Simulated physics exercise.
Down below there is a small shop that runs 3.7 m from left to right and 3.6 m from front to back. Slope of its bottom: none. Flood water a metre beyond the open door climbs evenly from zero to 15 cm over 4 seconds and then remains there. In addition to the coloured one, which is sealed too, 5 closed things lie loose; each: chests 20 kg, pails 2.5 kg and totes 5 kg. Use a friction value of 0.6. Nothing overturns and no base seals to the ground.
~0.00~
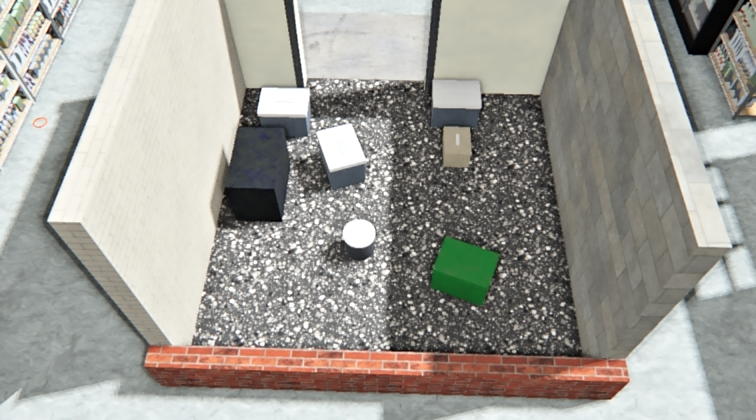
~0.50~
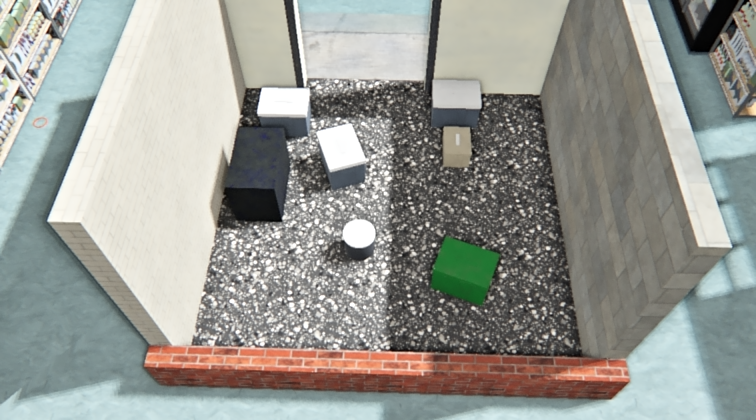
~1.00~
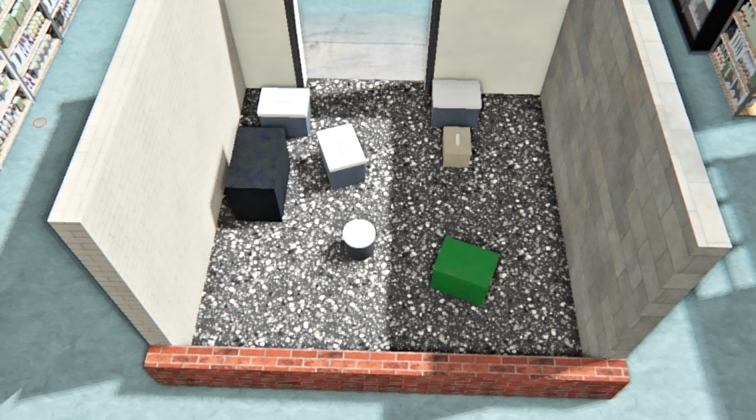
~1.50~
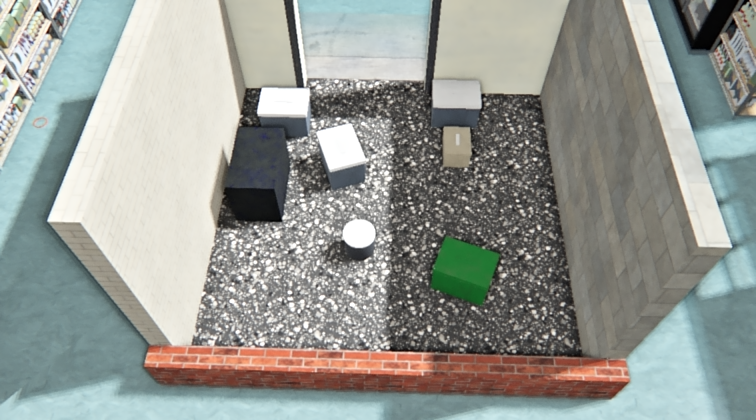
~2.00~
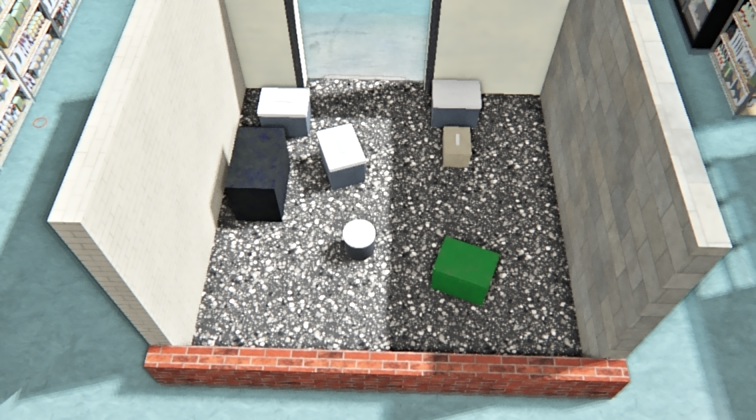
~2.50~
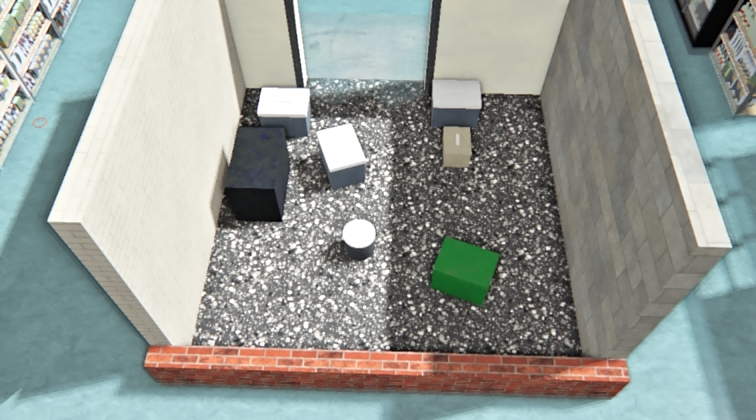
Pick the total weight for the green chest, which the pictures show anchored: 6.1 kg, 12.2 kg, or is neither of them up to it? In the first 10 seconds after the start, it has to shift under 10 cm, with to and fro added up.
Neither is up to it.
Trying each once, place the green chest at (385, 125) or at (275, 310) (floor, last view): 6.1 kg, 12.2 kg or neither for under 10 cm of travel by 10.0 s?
Taking them in turn, neither mass keeps it, and only the heavier mass keeps it.
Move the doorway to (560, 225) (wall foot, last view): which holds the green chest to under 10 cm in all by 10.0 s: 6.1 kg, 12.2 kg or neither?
That way, neither mass suffices.
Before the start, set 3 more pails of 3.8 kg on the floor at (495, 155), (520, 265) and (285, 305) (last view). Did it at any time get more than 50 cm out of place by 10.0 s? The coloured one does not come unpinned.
Spot one stays inside, spot two crosses the limit, spot three stays inside.
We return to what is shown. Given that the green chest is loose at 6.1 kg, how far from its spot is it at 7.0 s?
It would be some 80 cm from its spot.
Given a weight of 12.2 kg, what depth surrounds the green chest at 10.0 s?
Something like 10 centimetres.
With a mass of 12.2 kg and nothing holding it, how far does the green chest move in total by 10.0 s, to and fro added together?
The distance adds up to about 80 cm.
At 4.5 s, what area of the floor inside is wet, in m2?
Close to 3.5 m2, I'd say.
After 3.5 s the green chest would be 0 cm from its start with 6.1 kg and 0 cm from its start with 12.2 kg; 0 cm of water round it then.
After 4.5 s the green chest would be 0 cm from its start with 6.1 kg and 0 cm from its start with 12.2 kg; 0 cm of water round it then.
After 7.0 s the green chest would be 79 cm from its start with 6.1 kg and 30 cm from its start with 12.2 kg; 4 cm of water round it then.
After 10.0 s the green chest would be 61 cm from its start with 6.1 kg and 55 cm from its start with 12.2 kg; 10 cm of water round it then.
